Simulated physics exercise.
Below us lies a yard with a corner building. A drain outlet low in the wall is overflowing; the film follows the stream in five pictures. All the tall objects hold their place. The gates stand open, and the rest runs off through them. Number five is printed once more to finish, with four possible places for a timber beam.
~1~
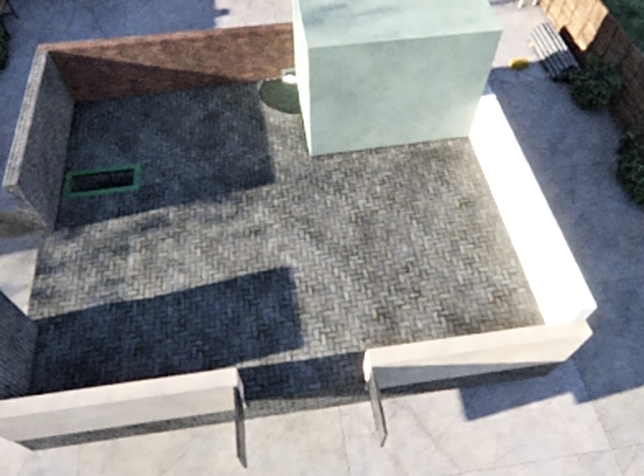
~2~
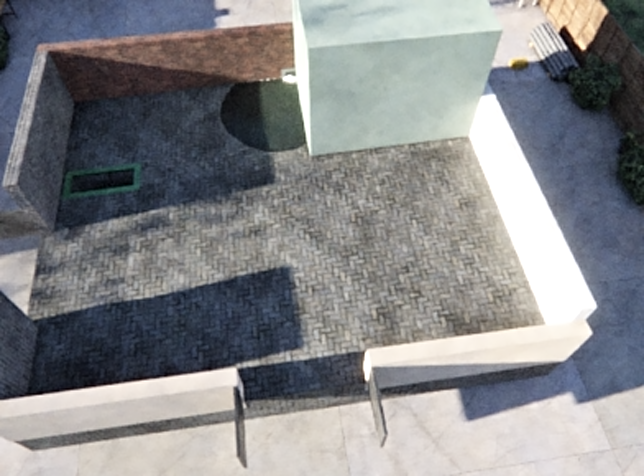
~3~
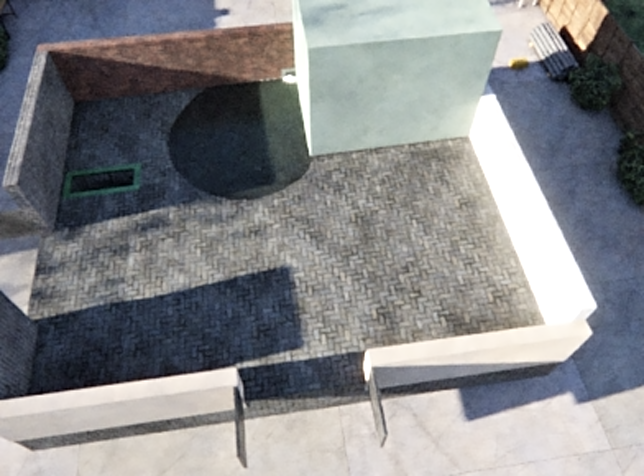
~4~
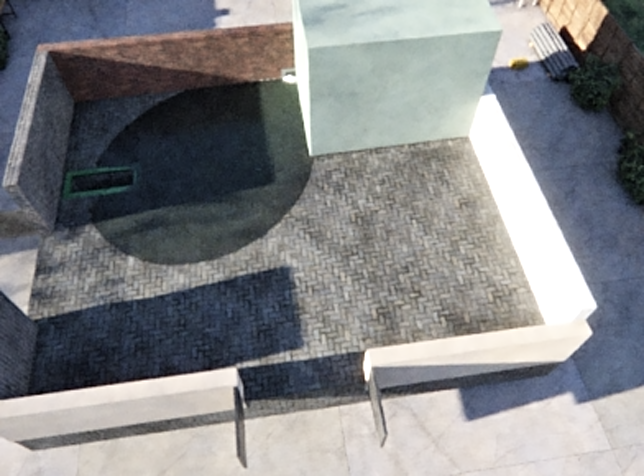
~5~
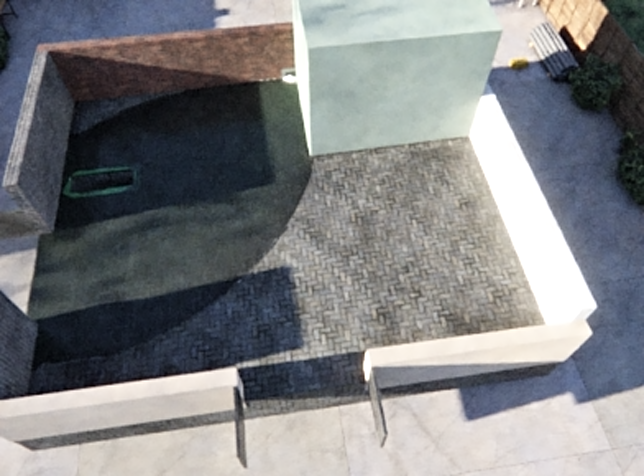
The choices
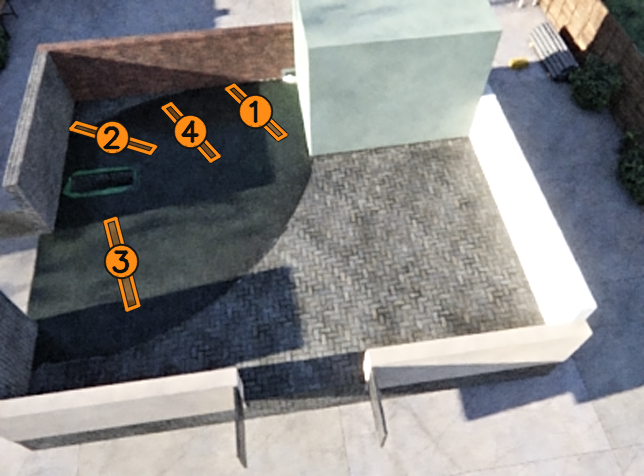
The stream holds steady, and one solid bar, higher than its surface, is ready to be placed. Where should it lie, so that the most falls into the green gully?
It is 3.
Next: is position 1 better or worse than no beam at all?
Position 1 is worse.
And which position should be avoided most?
1.
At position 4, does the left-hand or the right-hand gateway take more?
The left one.
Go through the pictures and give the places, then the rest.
The first picture shows outfall at (292, 73); green gully at (103, 181); open gate at (46, 276); open gate at (304, 377); 2 % of the ground under water, visible out to (282, 106); green gully still dry.
In the second picture, 7 % of the ground under water, visible out to (276, 148); green gully still dry.
In the third picture, 16 % of the ground under water, visible out to (239, 196); green gully still dry.
In the fourth picture, 30 % of the ground under water, visible out to (130, 250); green gully taking water.
In the fifth picture, 45 % of the ground under water, visible out to (39, 347); green gully taking water.
In orange, 1 from (230, 87) to (282, 136); 2 from (73, 125) to (152, 149); 3 from (110, 220) to (132, 307); 4 from (167, 105) to (214, 158).
With 1, about 9 % of the stream goes into the green gully, about 91 % out by the gates.
With 2, about 19 % of the stream goes into the green gully, about 76 % out by the gates.
With 3, about 39 % of the stream goes into the green gully, about 61 % out by the gates.
With 4, about 18 % of the stream goes into the green gully, about 81 % out by the gates.
